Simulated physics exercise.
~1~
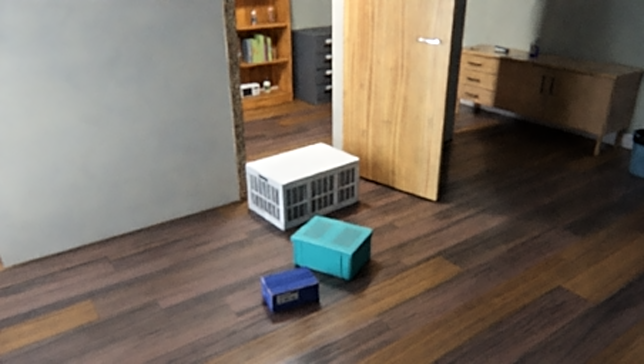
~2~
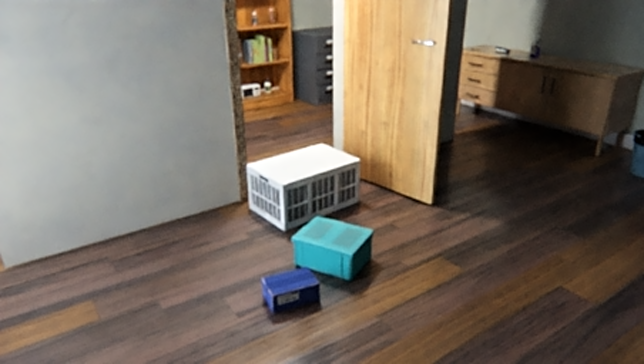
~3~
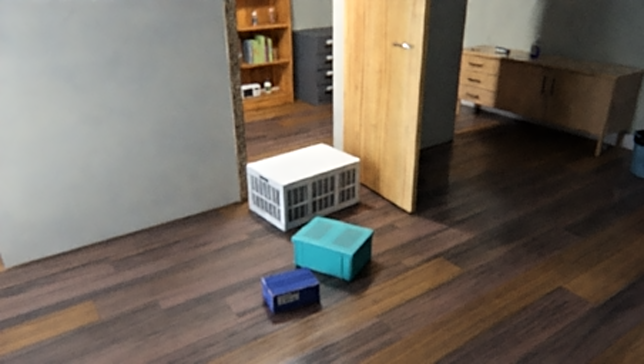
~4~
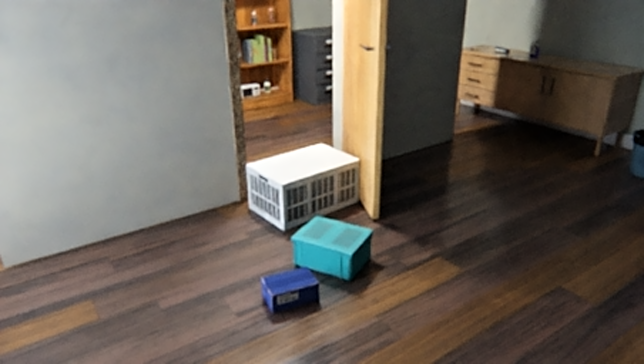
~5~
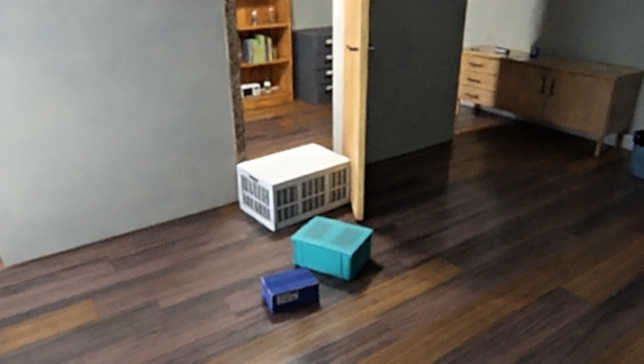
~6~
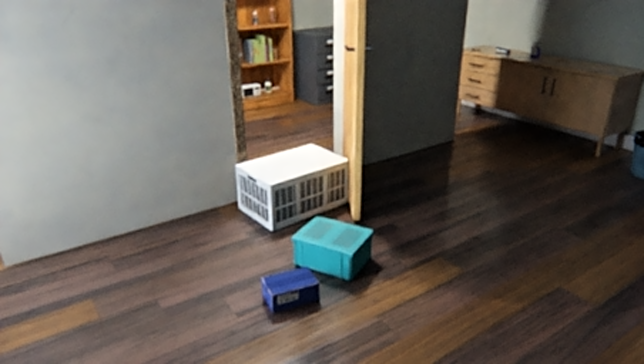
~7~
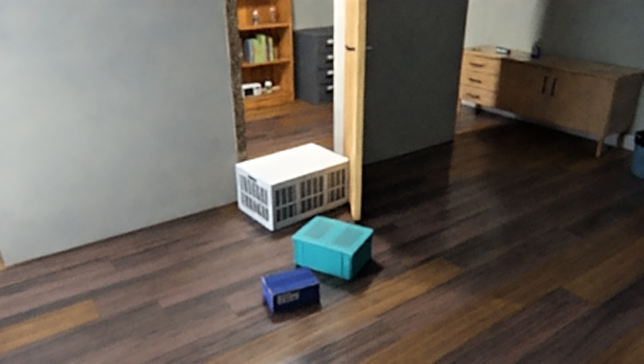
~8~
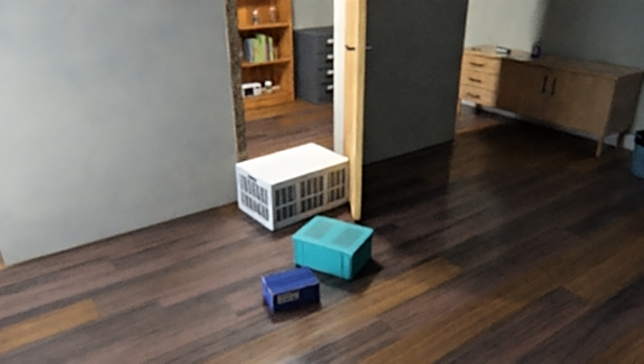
We see a wooden door swing toward a white crate on a dark wood floor, nudging it slightly left before coming to rest against it, still open, while a turquoise tote and a small blue box stay in place in front.
